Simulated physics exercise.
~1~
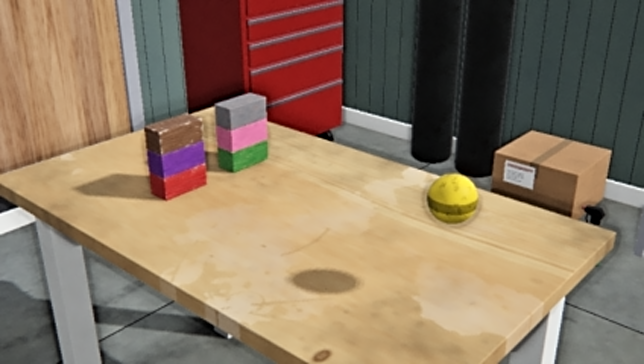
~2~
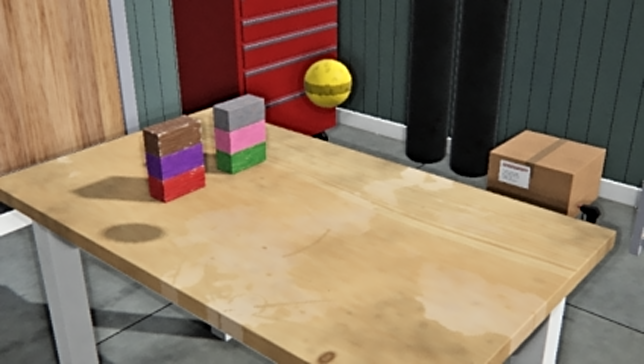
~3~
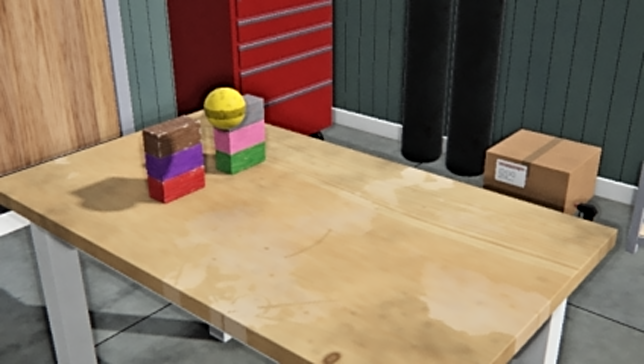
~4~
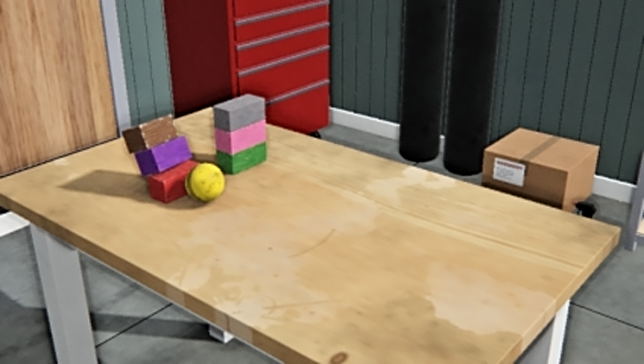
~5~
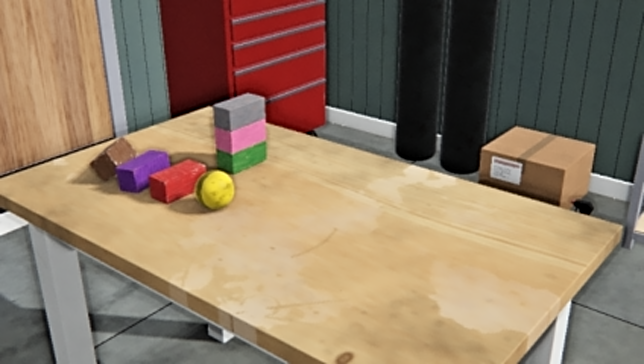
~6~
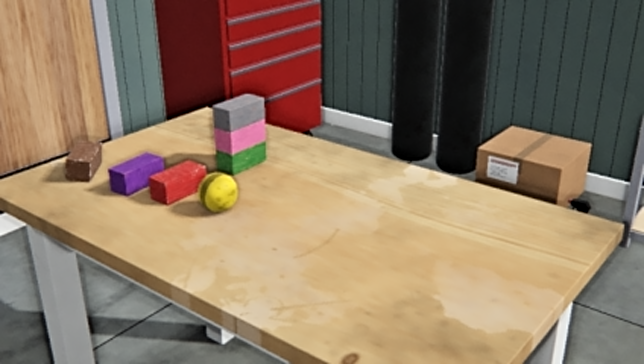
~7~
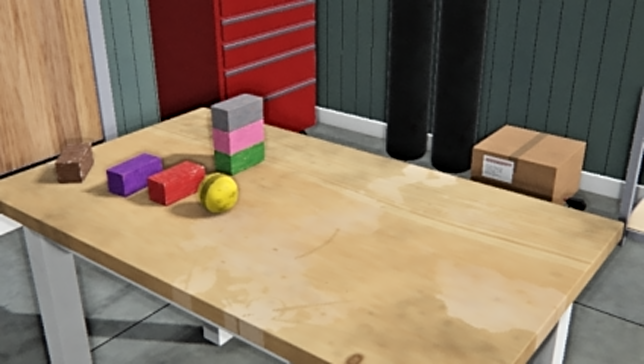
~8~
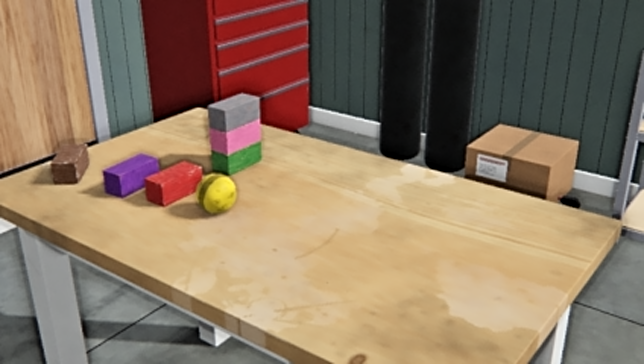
In a workshop, two stacks of three blocks stand on a wooden table, one brown, purple and red, the other grey, pink and green. A yellow ball flies in from the right above the table, heading left and dropping toward the stacks. It comes down beside the red block as the brown and purple blocks tilt to the left. Both topple off and tumble onto the tabletop, the brown one rolling farthest left. The ball settles in front of the red block, which stays put, while the grey, pink and green stack remains standing.
